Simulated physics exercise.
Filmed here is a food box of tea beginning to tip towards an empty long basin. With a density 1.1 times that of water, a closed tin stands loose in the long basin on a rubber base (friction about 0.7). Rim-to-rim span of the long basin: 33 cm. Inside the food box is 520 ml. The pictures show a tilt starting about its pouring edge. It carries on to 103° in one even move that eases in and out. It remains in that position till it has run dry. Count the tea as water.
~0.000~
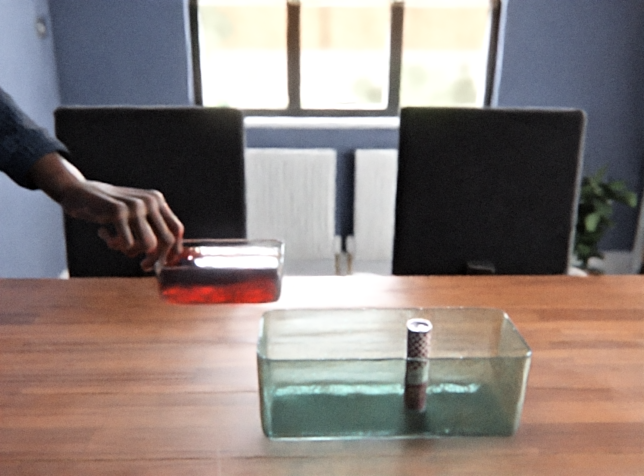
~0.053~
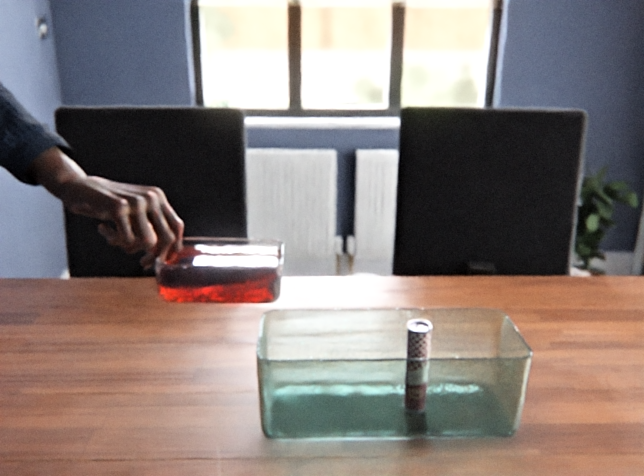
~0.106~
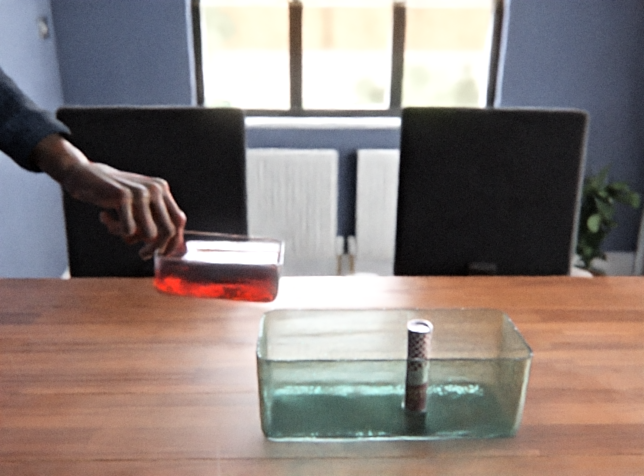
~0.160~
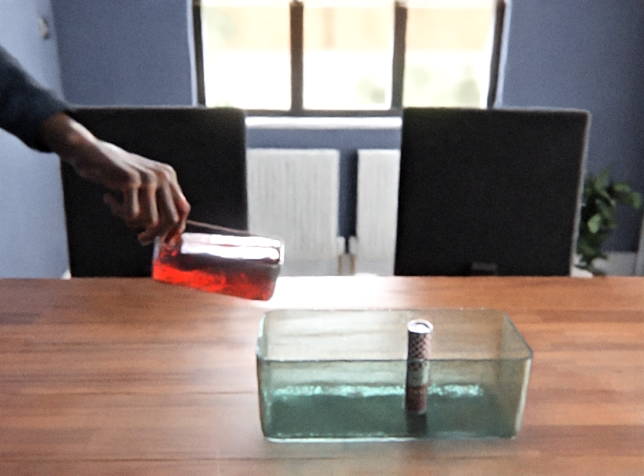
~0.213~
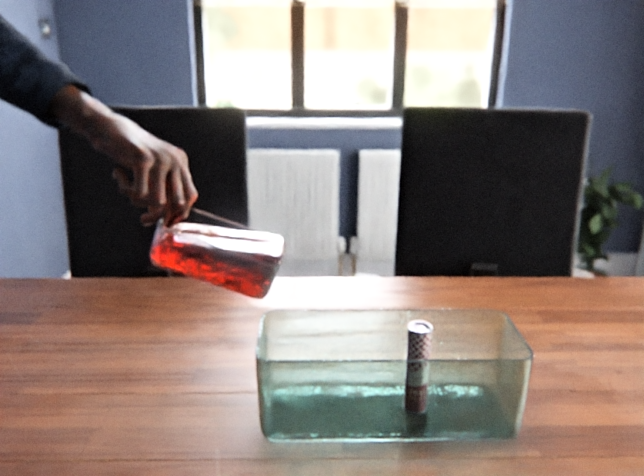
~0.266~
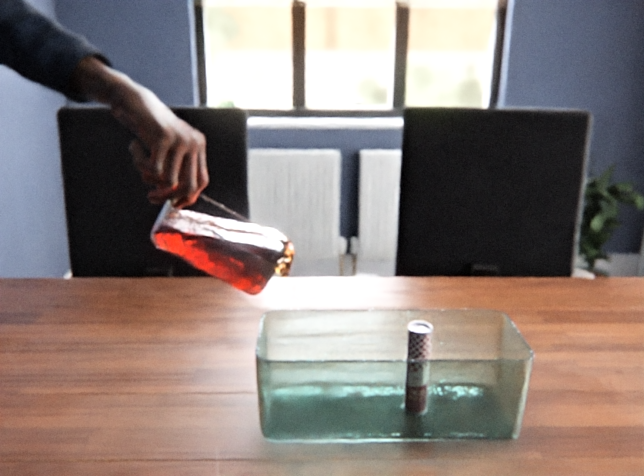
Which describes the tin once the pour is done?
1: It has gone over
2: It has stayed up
It has stayed up (2).
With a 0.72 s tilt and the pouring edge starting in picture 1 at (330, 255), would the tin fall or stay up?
It tumbles.
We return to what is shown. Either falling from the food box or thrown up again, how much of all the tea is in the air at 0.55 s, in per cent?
Roughly 60 percent.
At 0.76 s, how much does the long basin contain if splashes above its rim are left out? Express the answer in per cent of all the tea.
Some 90 per cent.
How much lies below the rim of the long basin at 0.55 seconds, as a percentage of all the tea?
At that time the basin holds about 28 per cent of the liquid.
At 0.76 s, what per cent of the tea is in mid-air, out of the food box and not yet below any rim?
Close to 4 in every hundred parts.
By 0.55 s the tilt is 90° and 10 per cent is still to pour; the tin stands where it began.
By 0.76 s the tilt is 103° and 1 per cent is still to pour; the tin stands where it began.
By 0.98 s the tilt is 103° and 0 per cent is still to pour; the tin stands where it began.
By 1.22 s the tilt is 103° and 0 per cent is still to pour; the tin stands where it began.
At rest the tin stands where it began.
